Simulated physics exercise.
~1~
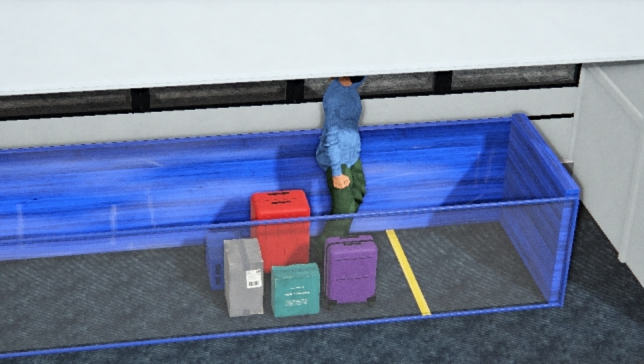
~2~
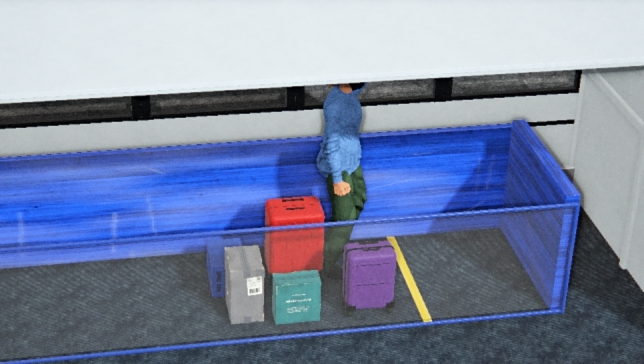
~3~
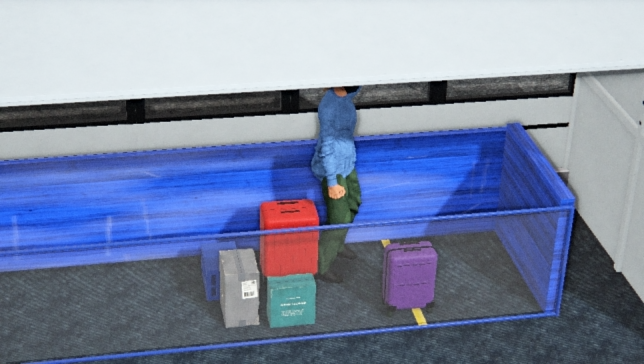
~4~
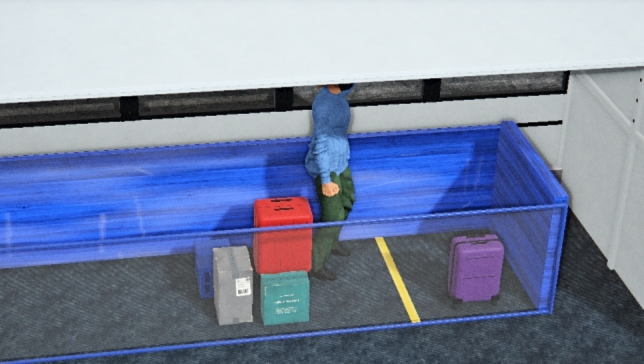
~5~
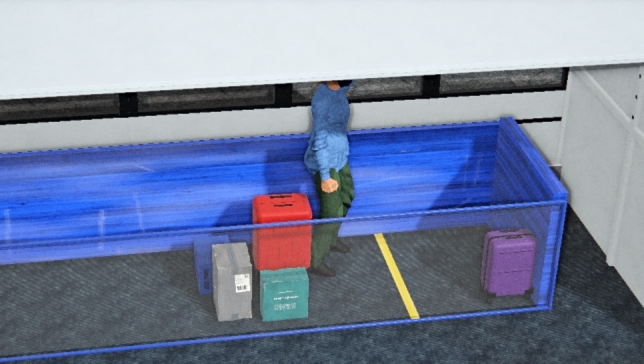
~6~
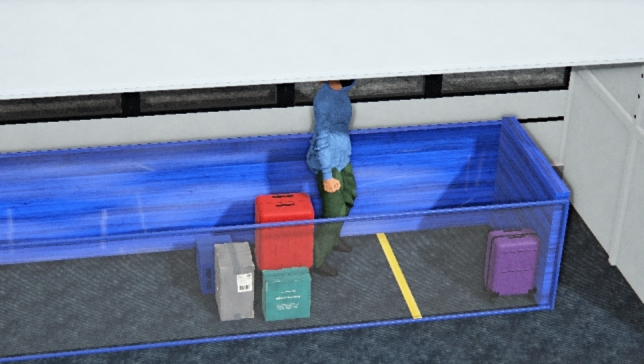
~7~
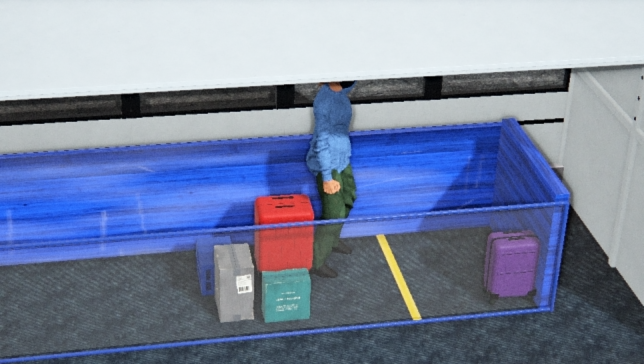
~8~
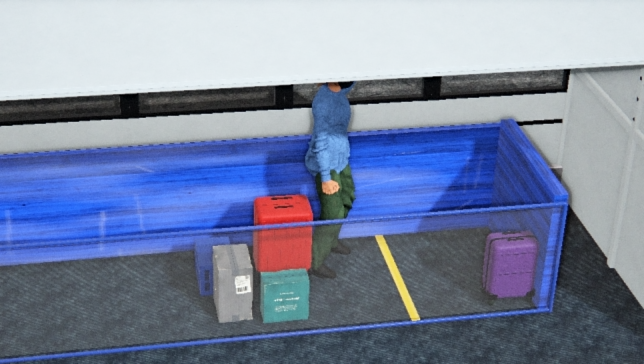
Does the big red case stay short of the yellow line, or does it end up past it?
The big red case stays short of the yellow line. It comes to rest on the left side of it, beside the standing passenger.
On a tram, a purple case rolls right past a yellow line; the others stay short.
